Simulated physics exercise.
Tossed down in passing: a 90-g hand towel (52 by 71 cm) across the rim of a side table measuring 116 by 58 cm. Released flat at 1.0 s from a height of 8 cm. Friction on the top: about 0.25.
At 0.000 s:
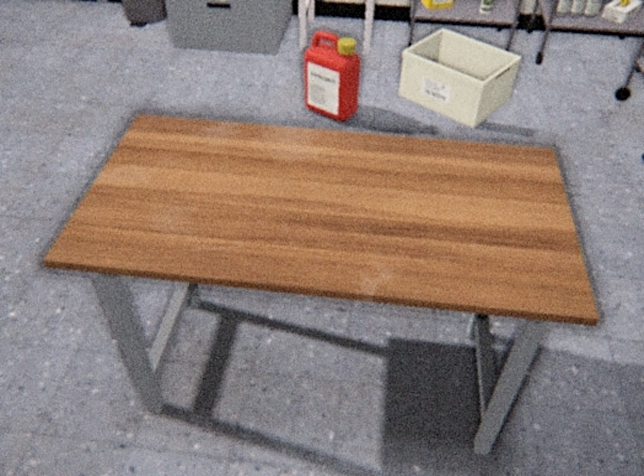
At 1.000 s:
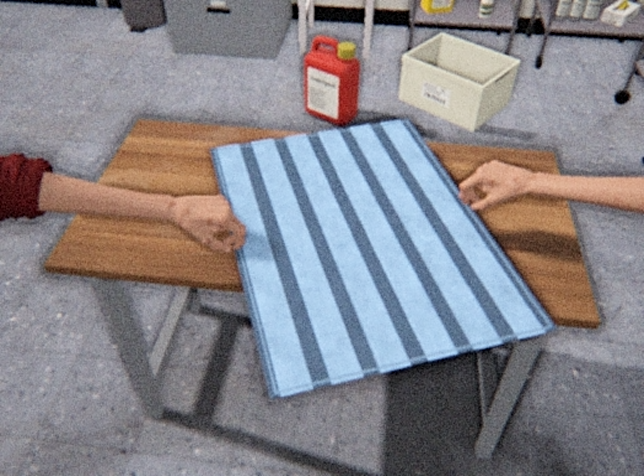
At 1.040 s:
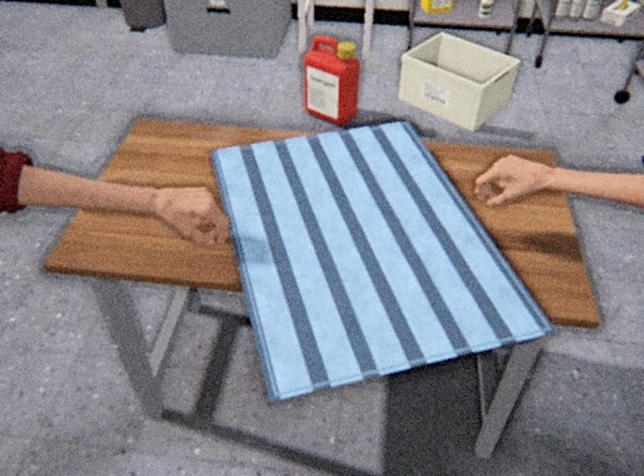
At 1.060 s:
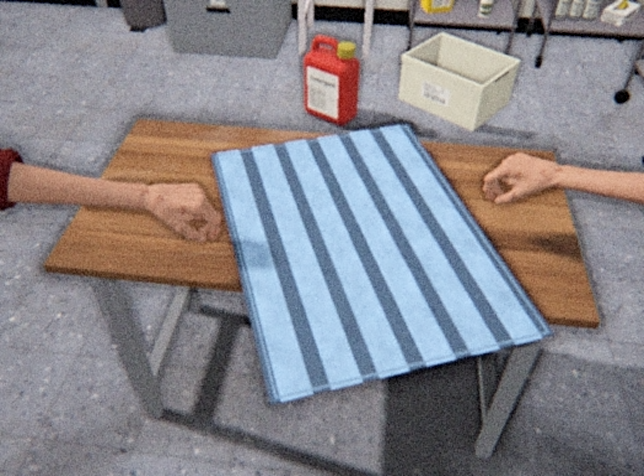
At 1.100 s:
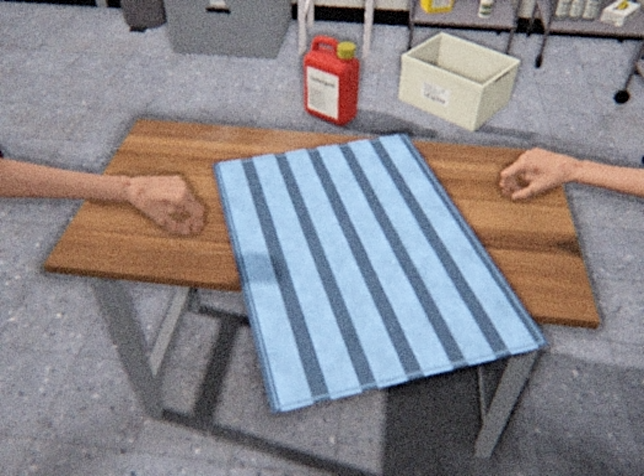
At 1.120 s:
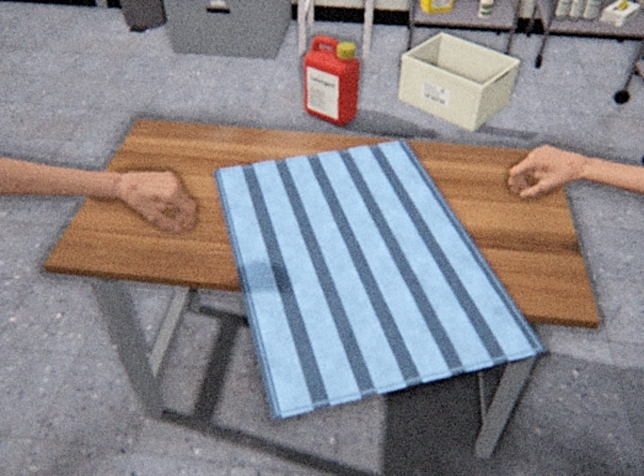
At the start, a wooden side table stands bare on a speckled floor, with a red jug and a cream bin behind it. Two hands then lay a blue striped hand towel at an angle across its front edge and draw back, and the towel slides slightly toward the viewer.
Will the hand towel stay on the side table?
Gone.
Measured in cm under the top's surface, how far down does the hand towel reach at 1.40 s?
Roughly 32 cm.
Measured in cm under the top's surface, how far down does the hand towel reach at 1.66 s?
At that moment it reaches about 34 cm below the top.
By 1.4 s, 60 % of the hand towel is still over the top.
By 1.7 s, 50 % of the hand towel is still over the top.
By 1.9 s, 30 % of the hand towel is still over the top.
By 2.2 s, 0 % of the hand towel is still over the top.
By 4.4 s, 0 % of the hand towel is still over the top.
